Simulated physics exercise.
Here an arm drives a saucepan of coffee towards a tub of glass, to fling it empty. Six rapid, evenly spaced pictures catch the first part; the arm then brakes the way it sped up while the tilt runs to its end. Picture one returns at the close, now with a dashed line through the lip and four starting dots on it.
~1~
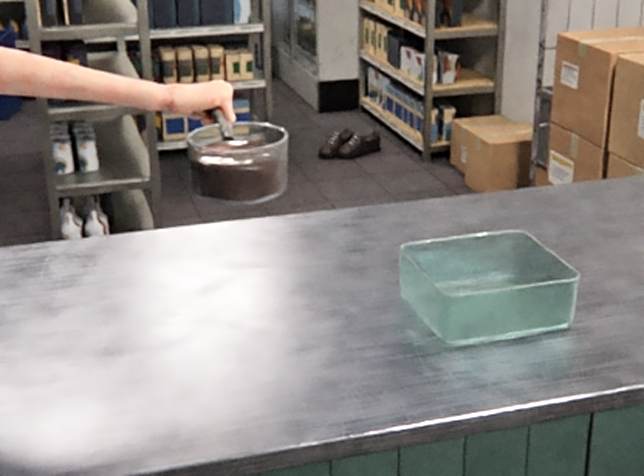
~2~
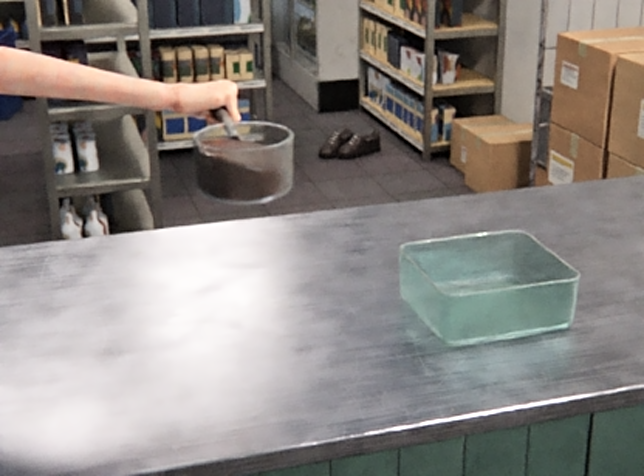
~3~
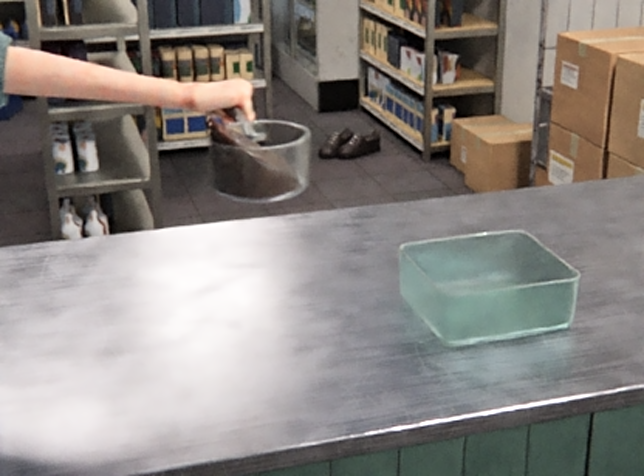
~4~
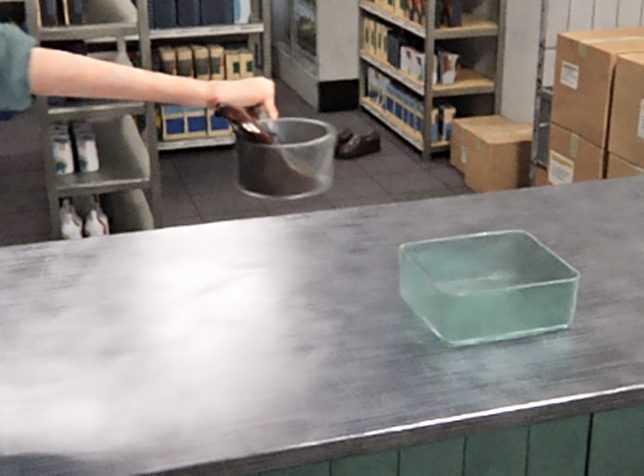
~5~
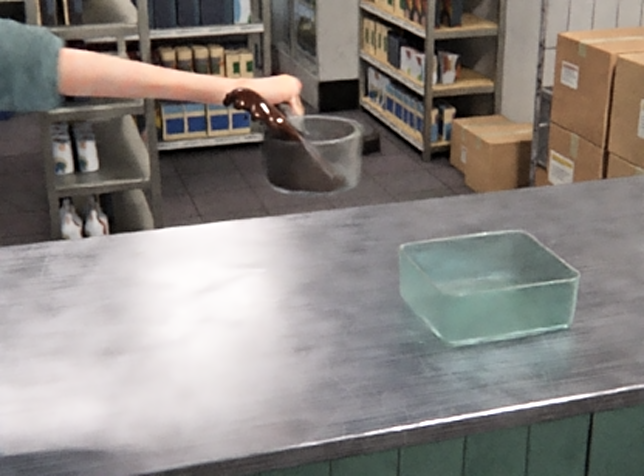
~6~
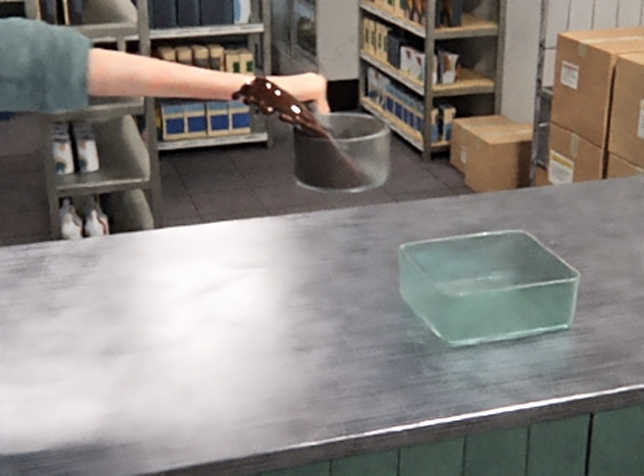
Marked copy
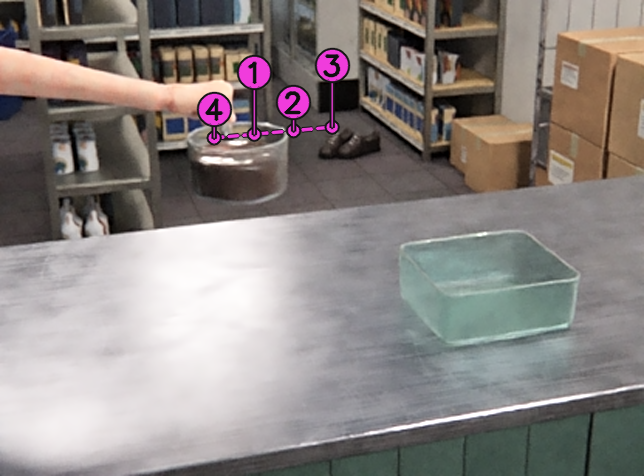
The clip opens with an arm reaching in from the left, holding a clear, round pan of dark brown liquid upright beyond a counter where a greenish glass tub sits. The arm carries the pan steadily right, and the liquid climbs its left side, then streams over the rim, trailing behind.
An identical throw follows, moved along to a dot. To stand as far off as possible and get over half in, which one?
Use place 1.
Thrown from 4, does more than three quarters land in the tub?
No, it does not.
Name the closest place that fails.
That would be 4.
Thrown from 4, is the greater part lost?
Yes.
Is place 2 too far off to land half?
No.
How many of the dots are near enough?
Three of the four.
On the marked copy, 1 at (254, 134); 2 at (293, 130); 3 at (332, 127); 4 at (214, 137).
For place 1, about 70 % lands in the tub, 24 % falls short and 6 % goes beside or beyond.
For place 2, about 74 % lands in the tub, 17 % falls short and 9 % goes beside or beyond.
For place 3, about 64 % lands in the tub, 16 % falls short and 19 % goes beside or beyond.
For place 4, about 35 % lands in the tub, 61 % falls short and 5 % goes beside or beyond.
